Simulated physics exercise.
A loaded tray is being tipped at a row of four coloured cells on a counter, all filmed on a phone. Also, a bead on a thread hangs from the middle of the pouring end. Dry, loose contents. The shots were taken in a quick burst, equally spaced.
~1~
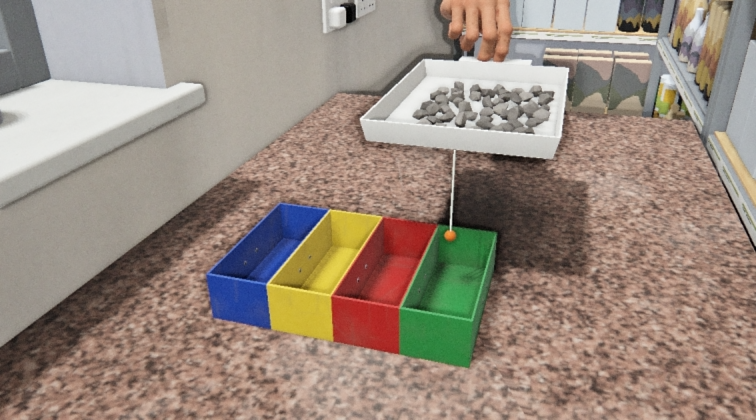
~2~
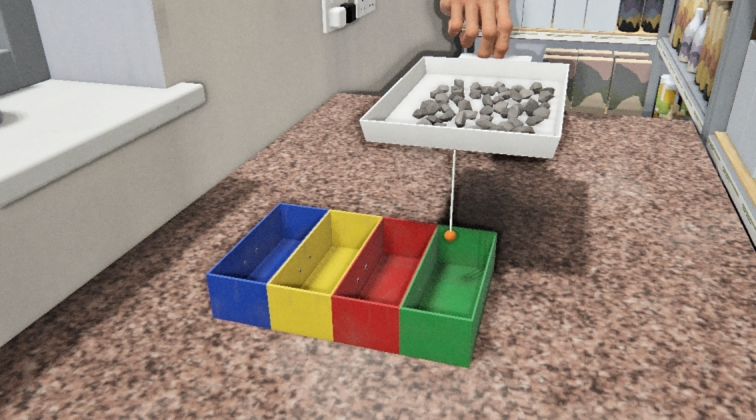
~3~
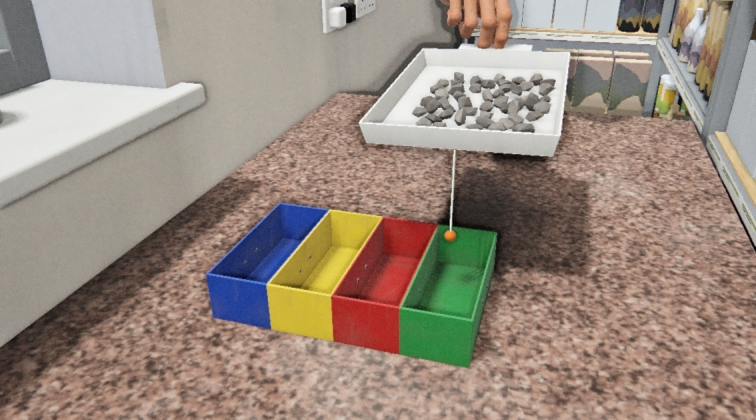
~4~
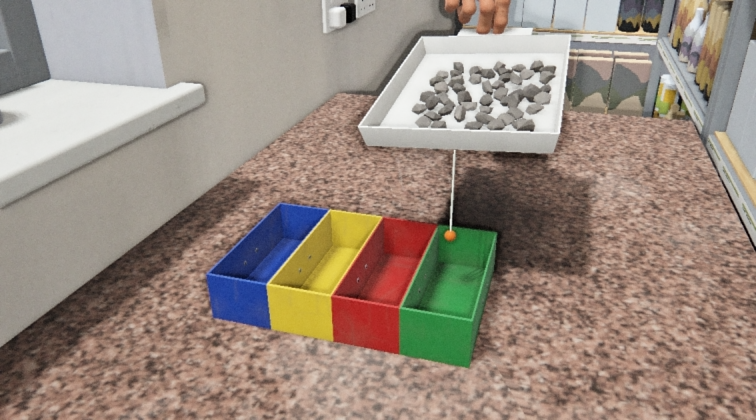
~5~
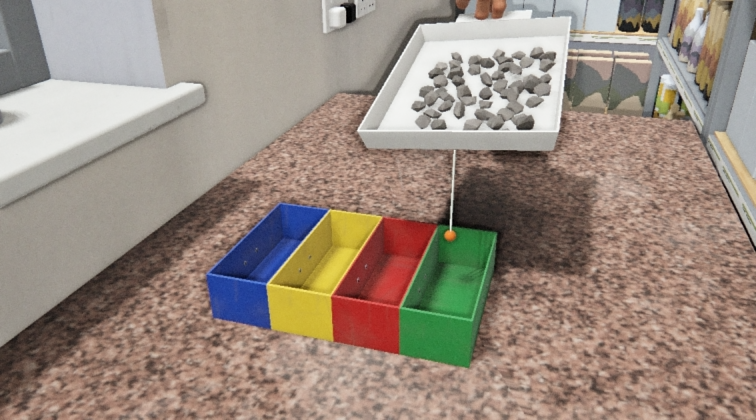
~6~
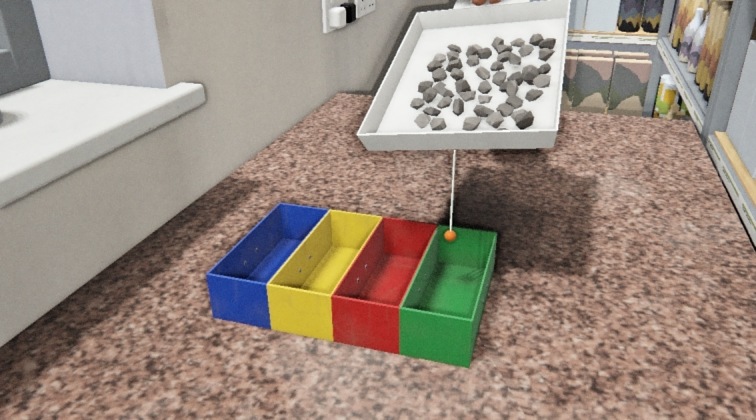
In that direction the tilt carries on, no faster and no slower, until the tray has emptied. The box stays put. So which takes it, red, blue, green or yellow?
It goes to red.
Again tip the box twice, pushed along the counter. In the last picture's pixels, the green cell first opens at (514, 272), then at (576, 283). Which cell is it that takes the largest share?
The cell in yellow first, the blue one second.
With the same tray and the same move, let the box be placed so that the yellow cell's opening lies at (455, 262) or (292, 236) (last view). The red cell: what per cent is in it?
You'd get near 0 per cent and afterwards near 40 per cent.
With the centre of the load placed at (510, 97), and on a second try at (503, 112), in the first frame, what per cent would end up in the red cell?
70 % and 70 %.
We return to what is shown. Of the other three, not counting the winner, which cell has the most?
Rank two - the yellow one.
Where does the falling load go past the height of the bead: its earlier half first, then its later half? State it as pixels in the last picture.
About (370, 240) to begin with, then about (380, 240).
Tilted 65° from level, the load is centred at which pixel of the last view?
Roughly at (418, 110).
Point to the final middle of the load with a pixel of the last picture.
I'd mark it at roughly (372, 294).
Just after the last frame, tray tipped steeply; almost all on the tray; just a few falling or outside the box.
A moment on, tray tipped past a quarter turn; roughly a quarter on the tray; roughly a third in the red cell; roughly a quarter in the yellow cell; just a few in the green cell; just a few in the blue cell; about a tenth falling or outside the box.
Further on, tray tipped past a quarter turn; roughly two thirds in the red cell; roughly a quarter in the yellow cell; about a tenth in the green cell; just a few in the blue cell.
When it is over, tray tipped past a quarter turn; roughly two thirds in the red cell; roughly a quarter in the yellow cell; about a tenth in the green cell; just a few in the blue cell.
